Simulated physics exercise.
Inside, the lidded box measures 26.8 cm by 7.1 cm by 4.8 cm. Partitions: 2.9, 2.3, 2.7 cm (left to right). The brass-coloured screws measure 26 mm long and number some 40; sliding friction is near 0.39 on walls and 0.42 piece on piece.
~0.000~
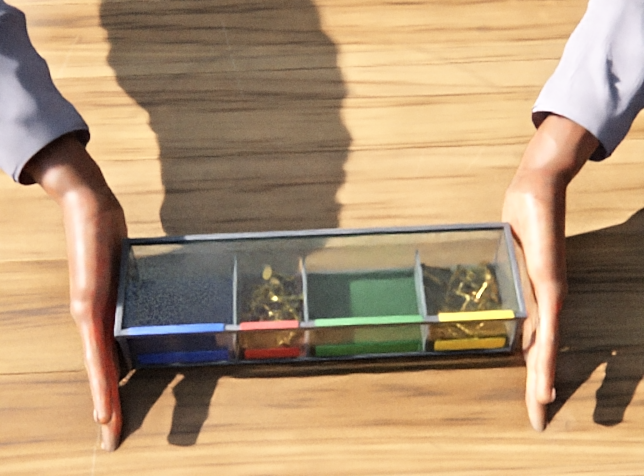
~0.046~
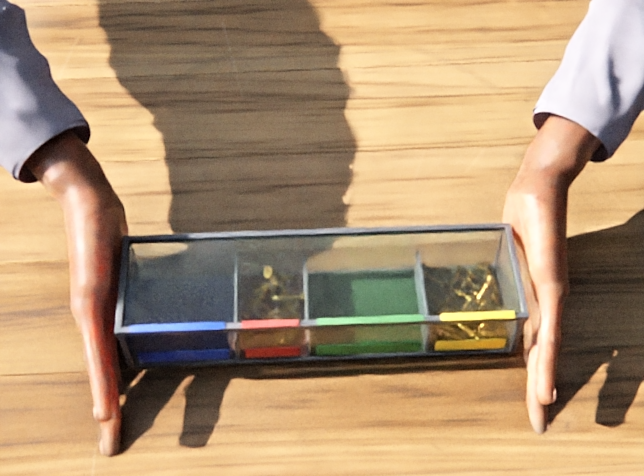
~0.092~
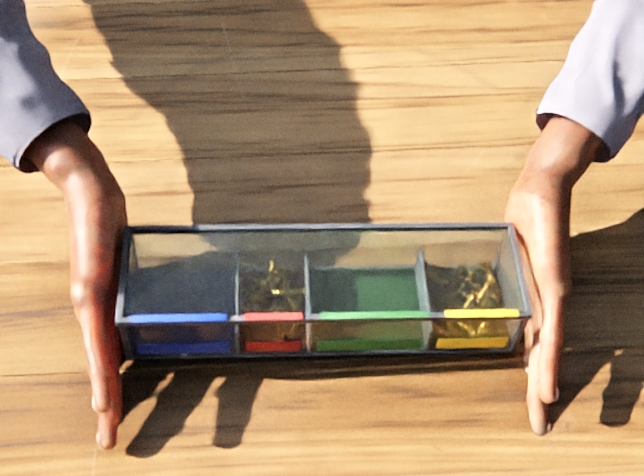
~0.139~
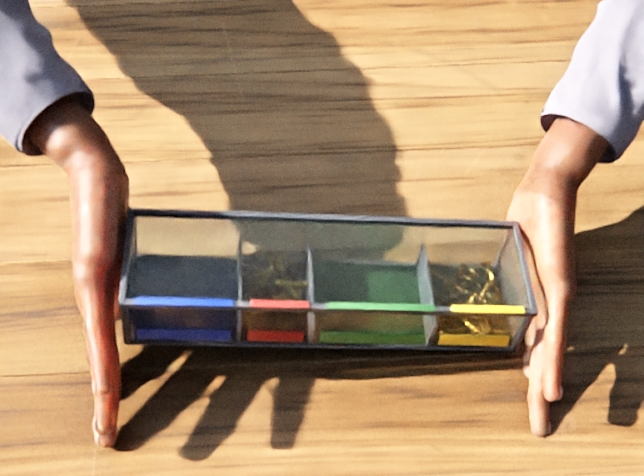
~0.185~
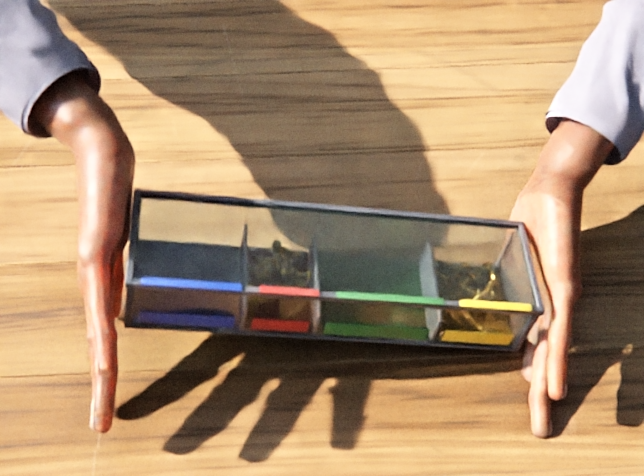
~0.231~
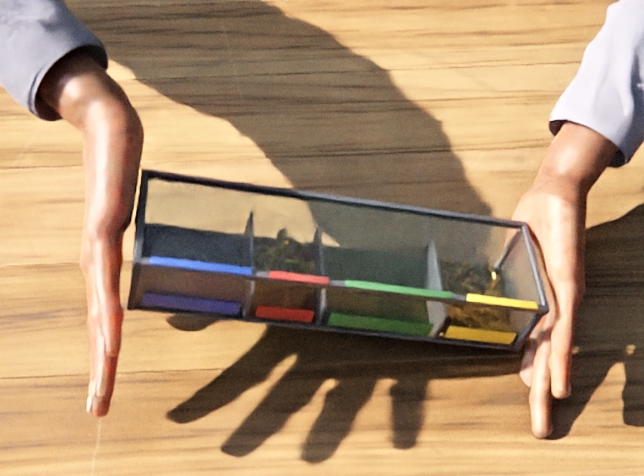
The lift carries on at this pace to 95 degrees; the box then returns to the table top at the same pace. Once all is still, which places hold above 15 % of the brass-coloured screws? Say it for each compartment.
Red: No, blue: No, green: No, yellow: Yes.
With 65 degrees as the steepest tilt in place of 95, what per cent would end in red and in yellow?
In that case red 45; yellow 55.
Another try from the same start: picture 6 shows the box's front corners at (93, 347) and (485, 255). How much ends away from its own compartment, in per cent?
It would be near 65 per cent.
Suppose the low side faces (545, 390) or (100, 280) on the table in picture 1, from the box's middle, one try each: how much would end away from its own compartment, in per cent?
Some 40 and 70 per cent.
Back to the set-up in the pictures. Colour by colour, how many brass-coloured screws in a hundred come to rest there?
Red 5; blue 0; green 5; yellow 90.
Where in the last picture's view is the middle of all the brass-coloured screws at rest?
At about (471, 288).
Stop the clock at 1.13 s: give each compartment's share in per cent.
Red 35, blue 0, green 10, yellow 55.
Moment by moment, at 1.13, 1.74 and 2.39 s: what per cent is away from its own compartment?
In turn: 10, 35, 35.
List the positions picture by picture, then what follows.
The first frame shows box tilt 0 degrees, front corners at (122, 332) and (520, 314); red 45 %, yellow 55 %.
The second frame shows box tilt 1 degrees, front corners at (122, 329) and (522, 314).
The third frame shows box tilt 3 degrees, front corners at (123, 319) and (525, 313), lowest corner right back.
The fourth frame shows box tilt 8 degrees, front corners at (126, 301) and (531, 310), lowest corner right back.
The fifth frame shows box tilt 12 degrees, front corners at (132, 281) and (537, 309), lowest corner right back.
The sixth frame shows box tilt 16 degrees, front corners at (141, 260) and (542, 307), lowest corner right back; red 45 %, yellow 55 %. The box's pace is about 95 degrees a second.
After 1.13 s, tilt 95 degrees; red 35 %, green 10 %, yellow 55 %.
After 1.74 s, tilt 42 degrees; red 5 %, green 5 %, yellow 90 %.
After 2.39 s, tilt 0 degrees; red 5 %, green 5 %, yellow 90 %.
By 2.8 s all is still; red 5 %, blue 0 %, green 5 %, yellow 90 %.
